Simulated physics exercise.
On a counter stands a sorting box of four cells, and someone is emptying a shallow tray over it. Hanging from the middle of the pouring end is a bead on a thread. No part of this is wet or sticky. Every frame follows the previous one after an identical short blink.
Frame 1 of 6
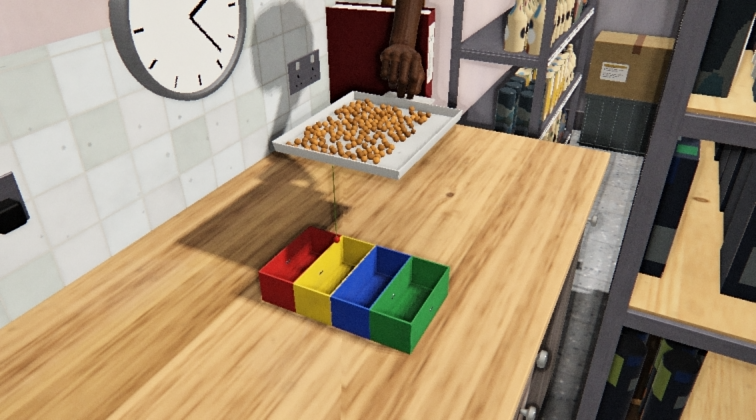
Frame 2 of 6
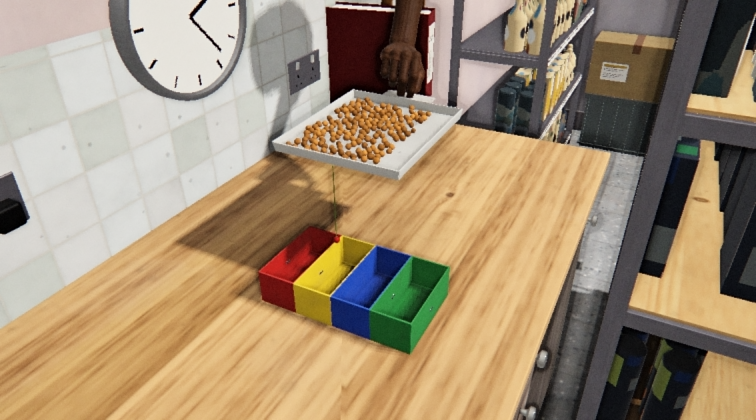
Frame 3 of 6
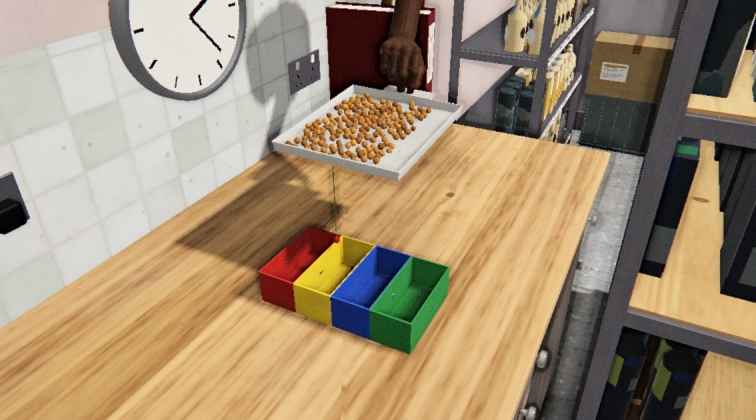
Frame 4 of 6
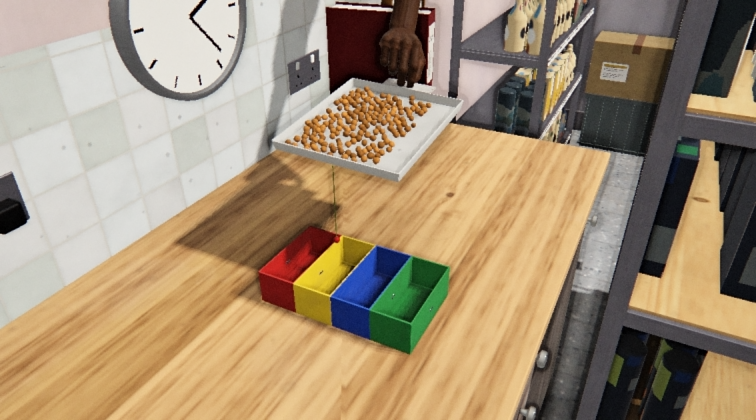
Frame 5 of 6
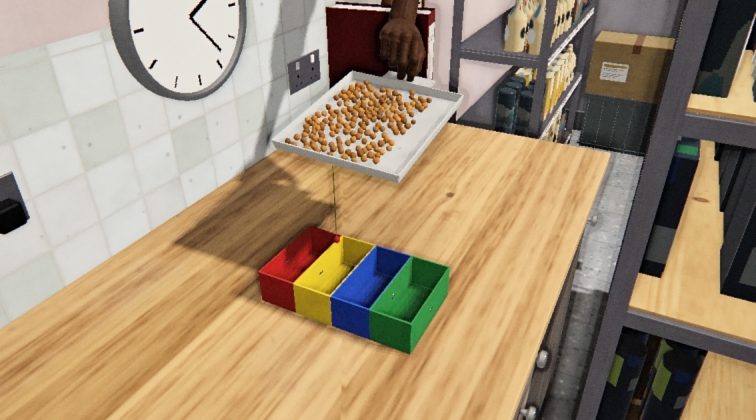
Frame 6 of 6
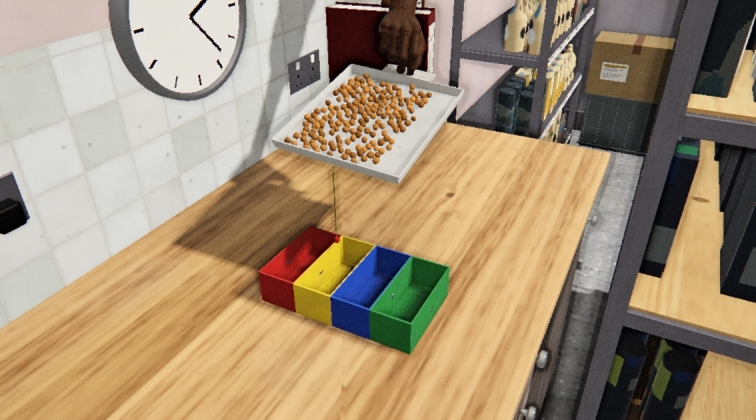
A dark-skinned hand holds the far edge of a shallow white tray of orange-brown chickpeas above a wooden counter, seen from above at an angle, with a clock on the tiled wall at left and shelves at right. Below the tray hangs a thin thread, near a box with red, yellow, blue and green cells. The hand slowly raises the far edge, tilting the tray slightly, while the camera stays still.
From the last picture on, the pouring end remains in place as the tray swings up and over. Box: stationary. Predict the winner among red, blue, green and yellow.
I would say blue.
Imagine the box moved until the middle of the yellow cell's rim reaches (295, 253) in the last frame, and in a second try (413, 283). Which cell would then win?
Green, and then the red one.
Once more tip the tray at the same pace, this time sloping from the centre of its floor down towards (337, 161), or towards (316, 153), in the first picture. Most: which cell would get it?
That red cell, then the red cell.
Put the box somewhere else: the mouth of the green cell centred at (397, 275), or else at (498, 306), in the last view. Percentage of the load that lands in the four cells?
90 and 70 in a hundred, in turn.
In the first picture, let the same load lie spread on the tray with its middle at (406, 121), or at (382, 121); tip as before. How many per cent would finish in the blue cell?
In order, 60 per cent then 60 per cent.
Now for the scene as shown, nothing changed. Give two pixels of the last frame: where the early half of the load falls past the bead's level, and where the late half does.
First half (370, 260); second half (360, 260).
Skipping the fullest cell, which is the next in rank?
The answer is yellow.
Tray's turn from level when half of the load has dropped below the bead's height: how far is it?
I'd say close to 105 degrees.
Shortly afterwards, tray tipped steeply; all but a few on the tray; only a few falling or outside the box.
Next, tray tipped right over; all but a few on the tray; only a few in the blue cell; only a few in the green cell; only a few in the yellow cell; only a few falling or outside the box.
Some moments later, tray tipped past a quarter turn; near half in the blue cell; near a quarter in the yellow cell; a little in the green cell; a little in the red cell; only a few falling or outside the box.
In the end, tray tipped past a quarter turn; near half in the blue cell; near a quarter in the yellow cell; a little in the green cell; a little in the red cell; only a few outside the box.
